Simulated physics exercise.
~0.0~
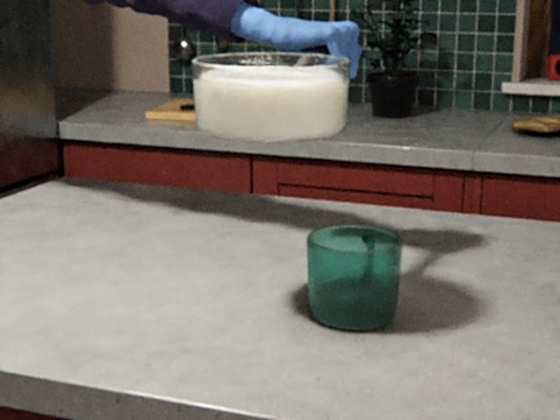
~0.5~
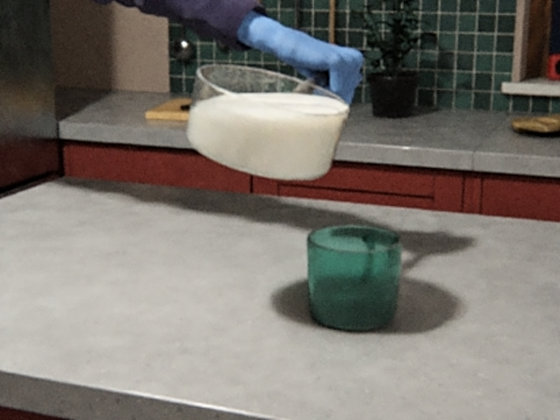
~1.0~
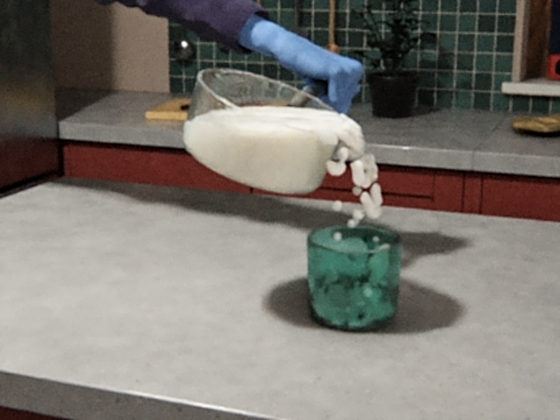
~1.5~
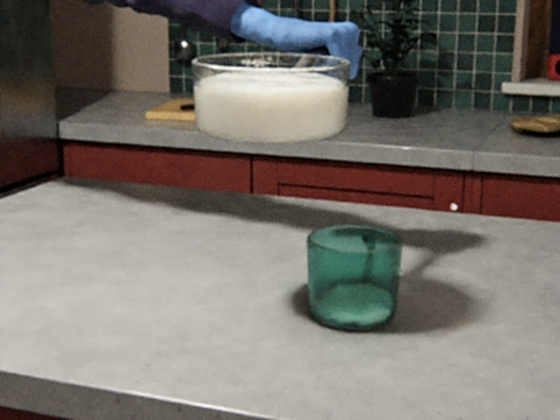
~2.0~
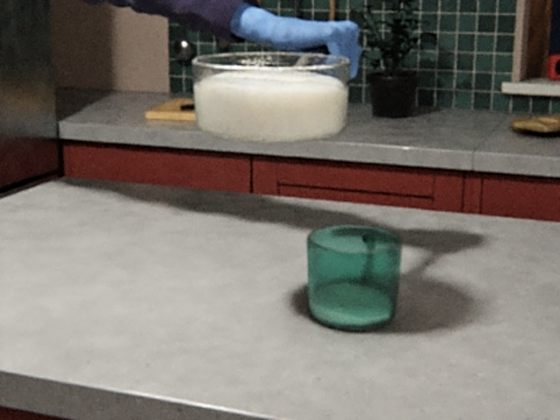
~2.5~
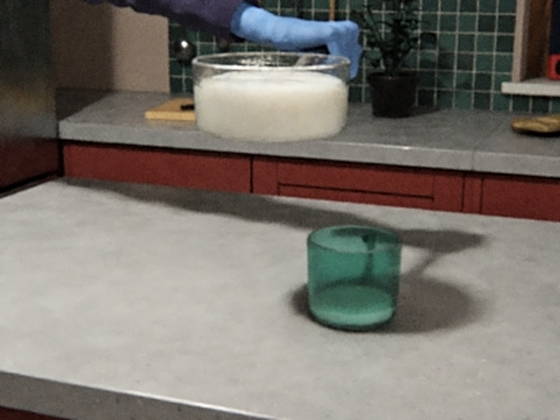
The clip shows a blue-gloved hand tilting a clear glass bowl of white liquid to the right above a green cup on a grey counter, spilling some into it in blobs, then returning level, leaving a shallow layer in the cup and most of the liquid in the bowl.
